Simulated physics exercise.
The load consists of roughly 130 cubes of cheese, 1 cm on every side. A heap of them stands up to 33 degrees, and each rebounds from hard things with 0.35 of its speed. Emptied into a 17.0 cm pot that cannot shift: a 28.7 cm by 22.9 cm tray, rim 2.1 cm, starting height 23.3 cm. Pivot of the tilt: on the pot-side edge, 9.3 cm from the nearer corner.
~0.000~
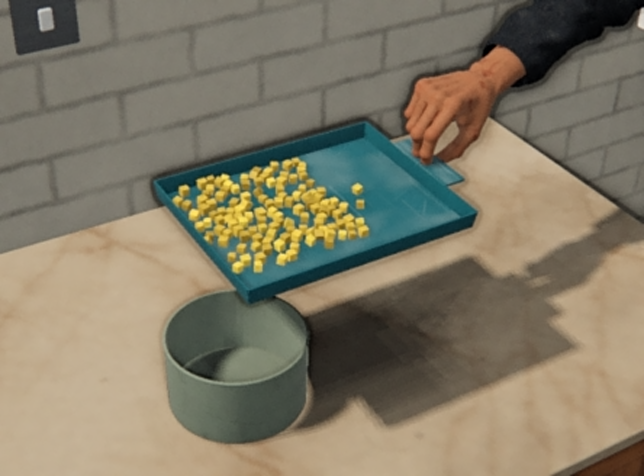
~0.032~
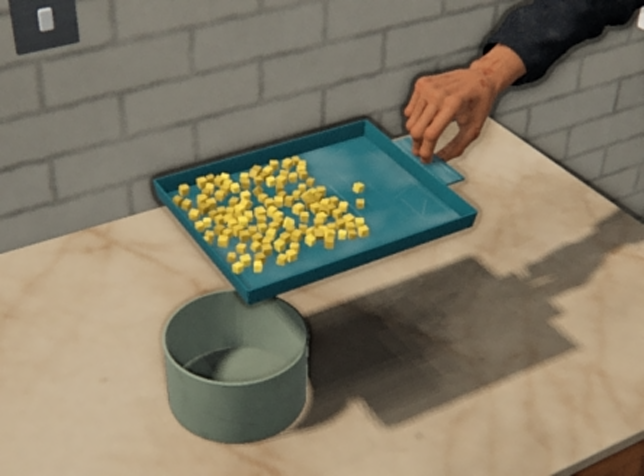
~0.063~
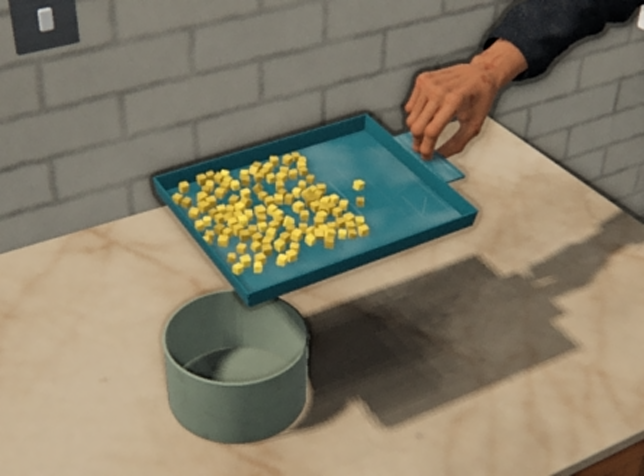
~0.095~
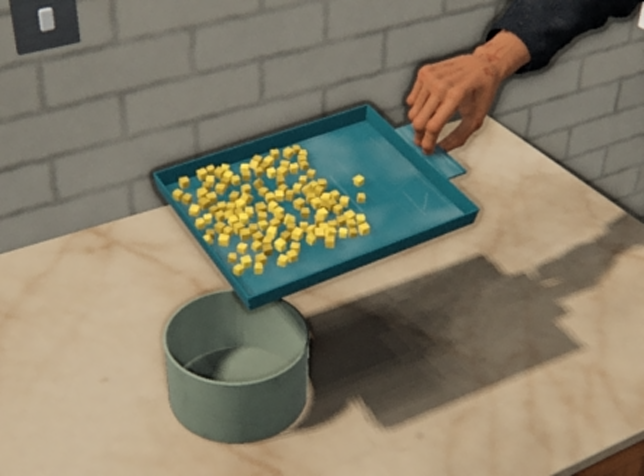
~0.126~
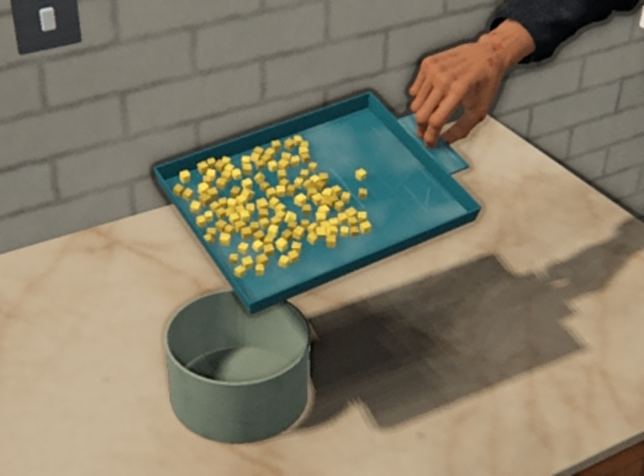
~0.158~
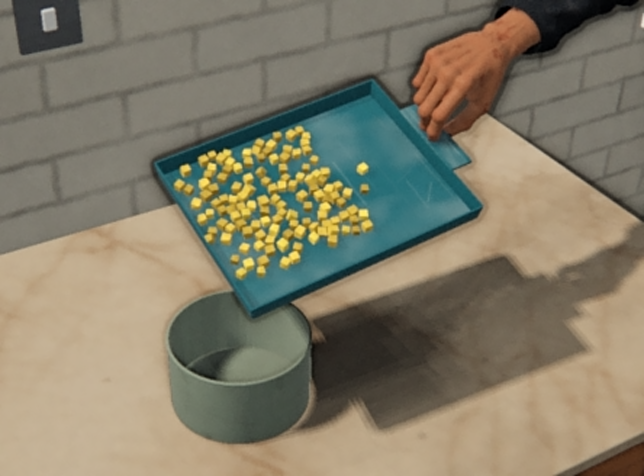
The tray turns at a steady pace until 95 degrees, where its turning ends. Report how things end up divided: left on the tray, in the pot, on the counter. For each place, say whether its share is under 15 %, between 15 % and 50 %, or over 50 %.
Tray: Under 15 %; pot: Between 15 % and 50 %; counter: Over 50 %.
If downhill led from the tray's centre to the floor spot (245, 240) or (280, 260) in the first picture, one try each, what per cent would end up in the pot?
I'd put it at about 0 per cent for the first tilt and about 0 per cent for the second.
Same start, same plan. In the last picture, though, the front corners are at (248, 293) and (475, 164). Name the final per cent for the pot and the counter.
Final per cent - pot 0, counter 100.
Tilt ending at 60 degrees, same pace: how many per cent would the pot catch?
Around 0 in a hundred.
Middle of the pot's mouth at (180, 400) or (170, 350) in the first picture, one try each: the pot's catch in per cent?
Roughly 25 and 0 percent.
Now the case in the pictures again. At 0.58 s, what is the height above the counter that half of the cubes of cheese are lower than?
Roughly 20 cm.
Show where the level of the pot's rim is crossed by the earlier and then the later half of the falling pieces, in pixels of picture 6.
At about (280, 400), then at (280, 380).
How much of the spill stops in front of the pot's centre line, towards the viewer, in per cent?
I'd put it at around 100 per cent.
Then, at 0.41 s, tilt 55 degrees; the tray holds 100 %, the pot 0 %.
Then, at 0.58 s, tilt 82 degrees; the tray holds 95 %, the pot 0 %.
After 0.88 s, tilt 95 degrees; the tray holds 15 %, the pot 10 %.
By 2.2 s all is still; tray 5 %, pot 25 %, counter 75 %.
